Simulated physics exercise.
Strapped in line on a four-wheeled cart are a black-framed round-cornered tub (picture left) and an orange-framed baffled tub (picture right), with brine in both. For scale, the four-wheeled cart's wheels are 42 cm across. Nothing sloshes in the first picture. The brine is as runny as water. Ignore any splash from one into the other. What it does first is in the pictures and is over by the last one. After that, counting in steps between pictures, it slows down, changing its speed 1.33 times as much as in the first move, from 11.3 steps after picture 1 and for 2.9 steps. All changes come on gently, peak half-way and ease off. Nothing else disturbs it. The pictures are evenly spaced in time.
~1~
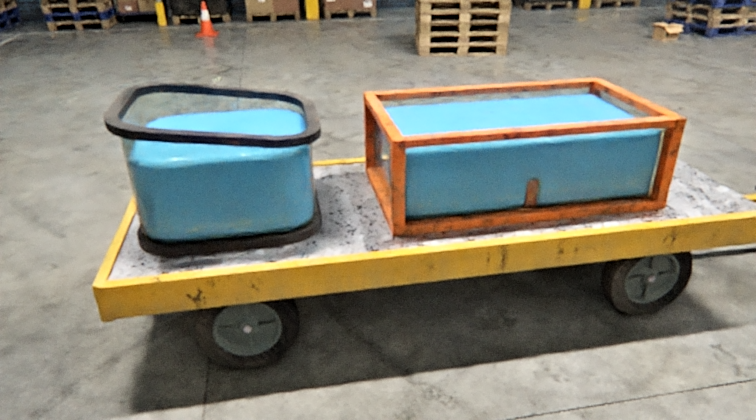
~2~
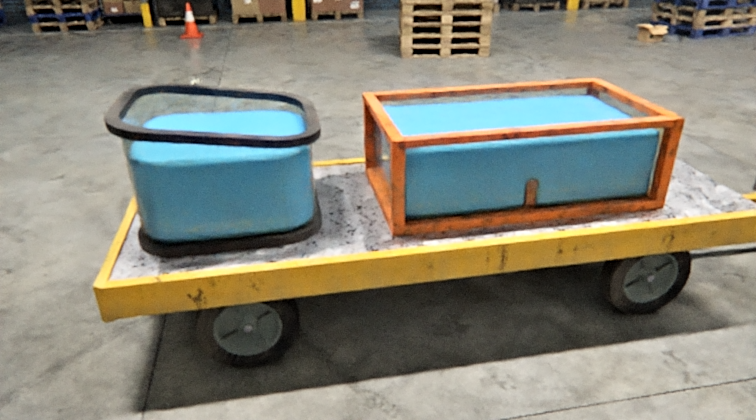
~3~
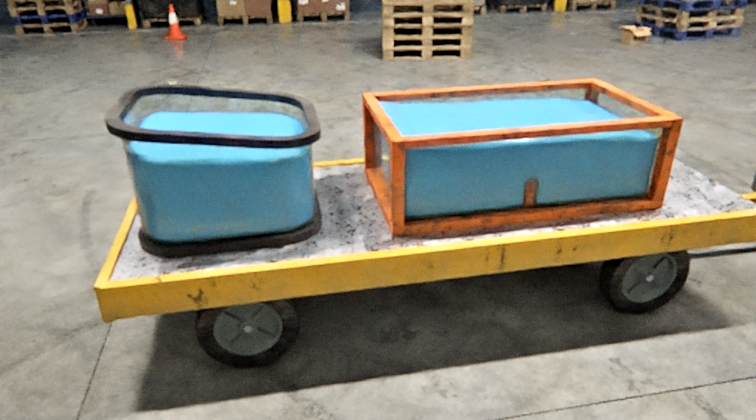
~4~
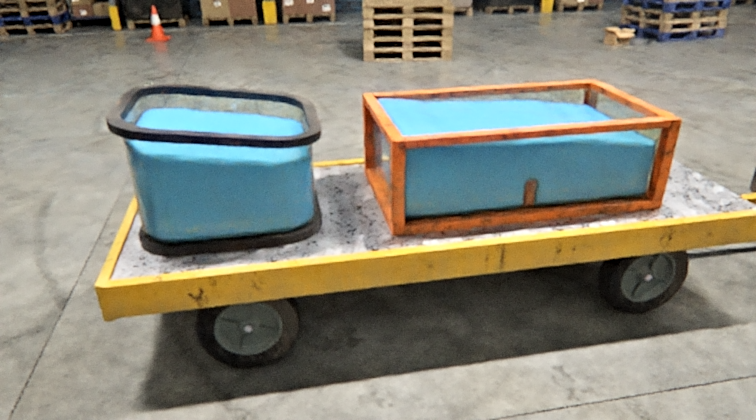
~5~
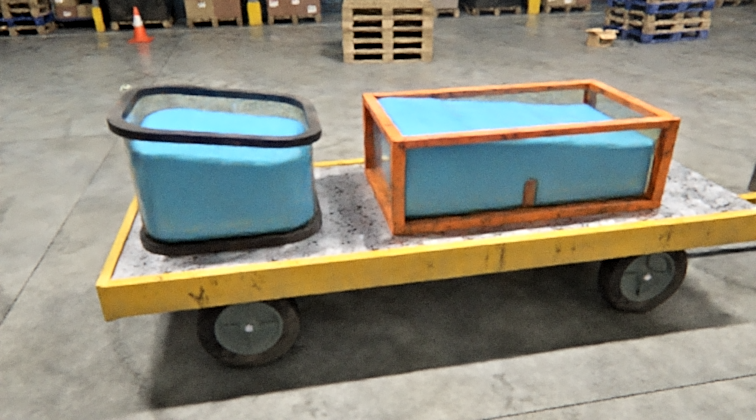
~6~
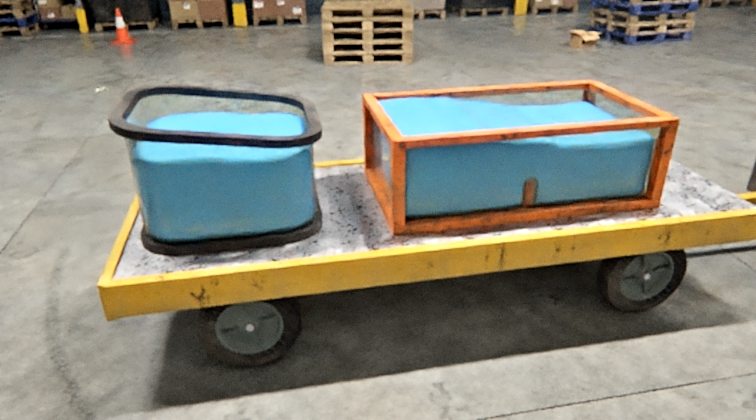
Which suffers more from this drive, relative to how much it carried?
It is worse for the left tub.
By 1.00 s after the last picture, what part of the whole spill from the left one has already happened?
Some 0 per cent by then.
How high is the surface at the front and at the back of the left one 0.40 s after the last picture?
Front 38 cm, back 32 cm.
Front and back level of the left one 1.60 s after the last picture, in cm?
About 30 cm in front and 42 cm behind.
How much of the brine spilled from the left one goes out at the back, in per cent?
Some 0 per cent of it.
Another 0.40 s on from the last picture, the left one has lost nothing (front 39 cm, back 32 cm); the right one has lost nothing (front 31 cm, back 32 cm).
Another 1.00 s on from the last picture, the left one has lost nothing (front 38 cm, back 34 cm); the right one has lost nothing (front 37 cm, back 25 cm).
Another 1.60 s on from the last picture, the left one has lost 1 per cent, over the front (front 29 cm, back 43 cm); the right one has lost nothing (front 31 cm, back 35 cm).
Another 4.08 s on from the last picture, the left one has lost 2 per cent, over the front; the right one has lost nothing.
